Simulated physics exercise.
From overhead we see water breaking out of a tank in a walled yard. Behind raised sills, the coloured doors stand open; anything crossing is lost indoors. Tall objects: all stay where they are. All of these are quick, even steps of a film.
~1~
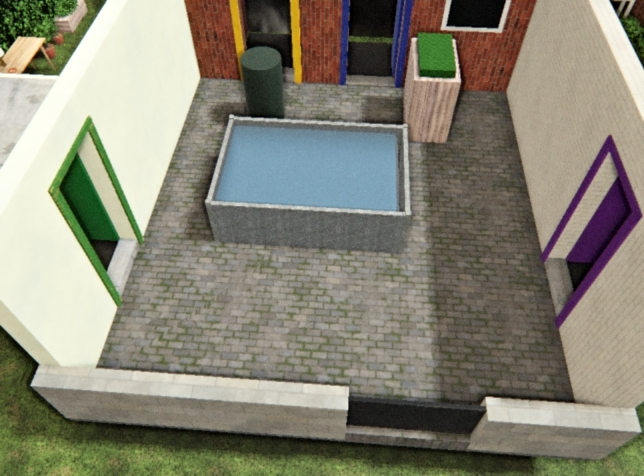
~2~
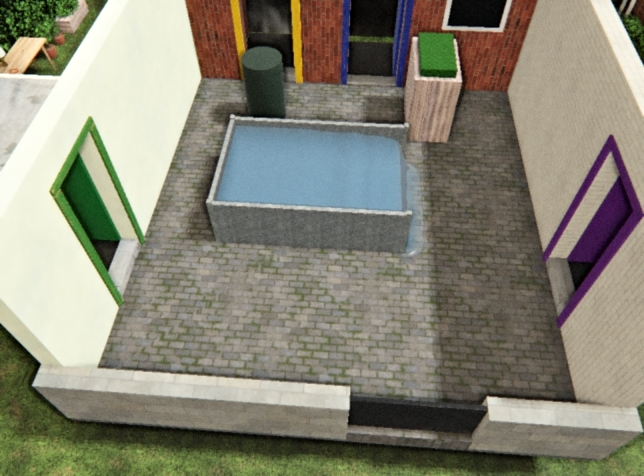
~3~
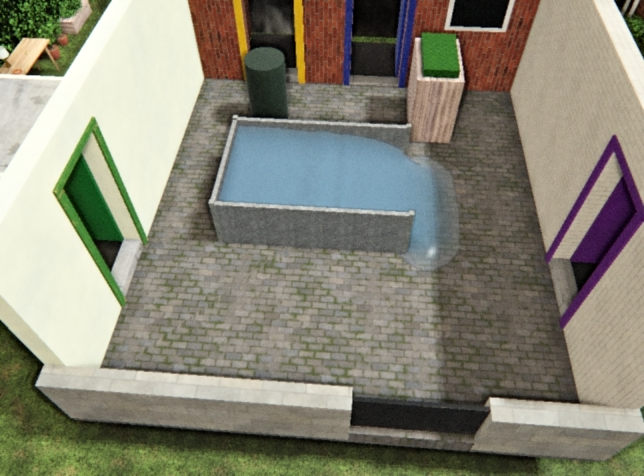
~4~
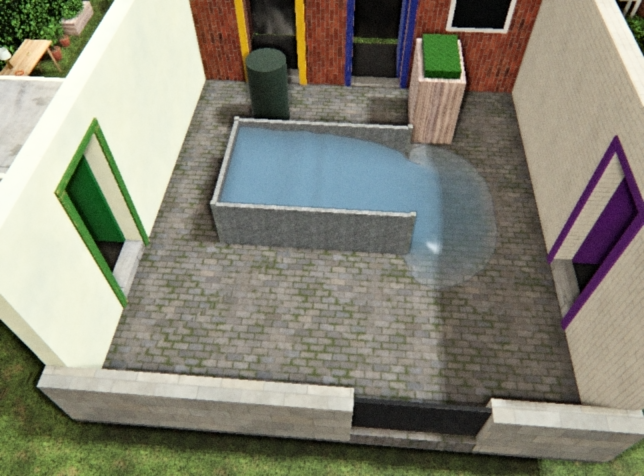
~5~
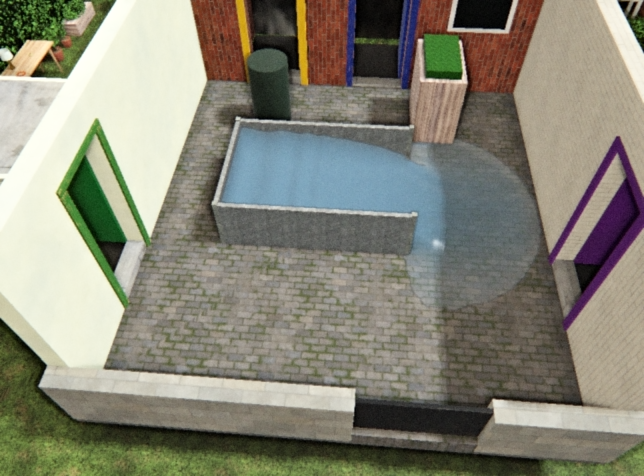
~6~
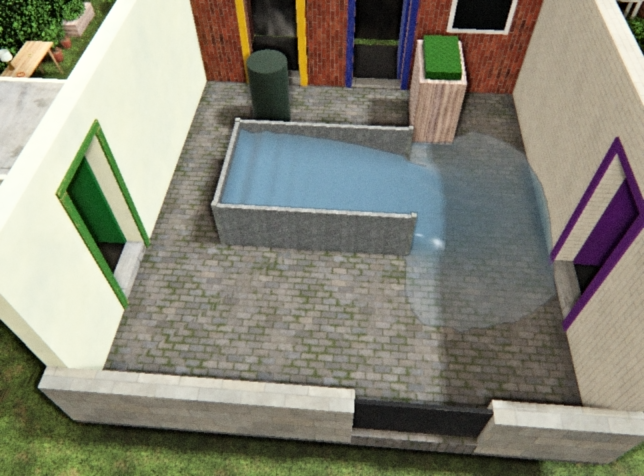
Water pouring out of the right end of a rectangular tank and fanning across the paving of a walled yard with coloured doorways.
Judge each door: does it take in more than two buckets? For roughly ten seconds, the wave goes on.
Result: Blue door: Above two buckets; yellow door: Two buckets at most; green door: Two buckets at most; purple door: Above two buckets.
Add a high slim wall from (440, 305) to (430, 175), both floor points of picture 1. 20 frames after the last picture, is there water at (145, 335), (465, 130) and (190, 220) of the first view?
Results in order: Swamped / swamped / bone-dry.
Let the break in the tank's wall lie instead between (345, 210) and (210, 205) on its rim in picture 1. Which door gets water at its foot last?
Answer - the door marked blue.
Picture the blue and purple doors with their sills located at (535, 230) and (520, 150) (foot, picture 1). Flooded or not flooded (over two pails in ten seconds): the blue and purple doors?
My reading: Blue exceeds the limit, purple exceeds the limit.
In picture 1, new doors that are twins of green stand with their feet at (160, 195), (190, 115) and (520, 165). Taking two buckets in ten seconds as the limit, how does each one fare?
Door by door: Ends up below, ends up below, ends up above.
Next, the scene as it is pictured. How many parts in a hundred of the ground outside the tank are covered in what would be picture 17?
Around 30 in a hundred.
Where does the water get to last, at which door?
The green door.
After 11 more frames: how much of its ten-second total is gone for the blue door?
Close to 0 %.
A moment on, water covers 25 % of the floor; the blue door not reached, the yellow door not reached, the green door not reached, the purple door under two buckets in.
Next, water covers 30 % of the floor; the blue door not reached, the yellow door not reached, the green door not reached, the purple door over two buckets in.
Then, water covers 60 % of the floor; the blue door under two buckets in, the yellow door wet at the sill, nothing in, the green door not reached, the purple door far over two buckets in.
Later, water covers 95 % of the floor; the blue door over two buckets in, the yellow door wet at the sill, nothing in, the green door wet at the sill, nothing in, the purple door far over two buckets in.
In the end, water covers 100 % of the floor; the blue door over two buckets in, the yellow door wet at the sill, nothing in, the green door wet at the sill, nothing in, the purple door far over two buckets in.
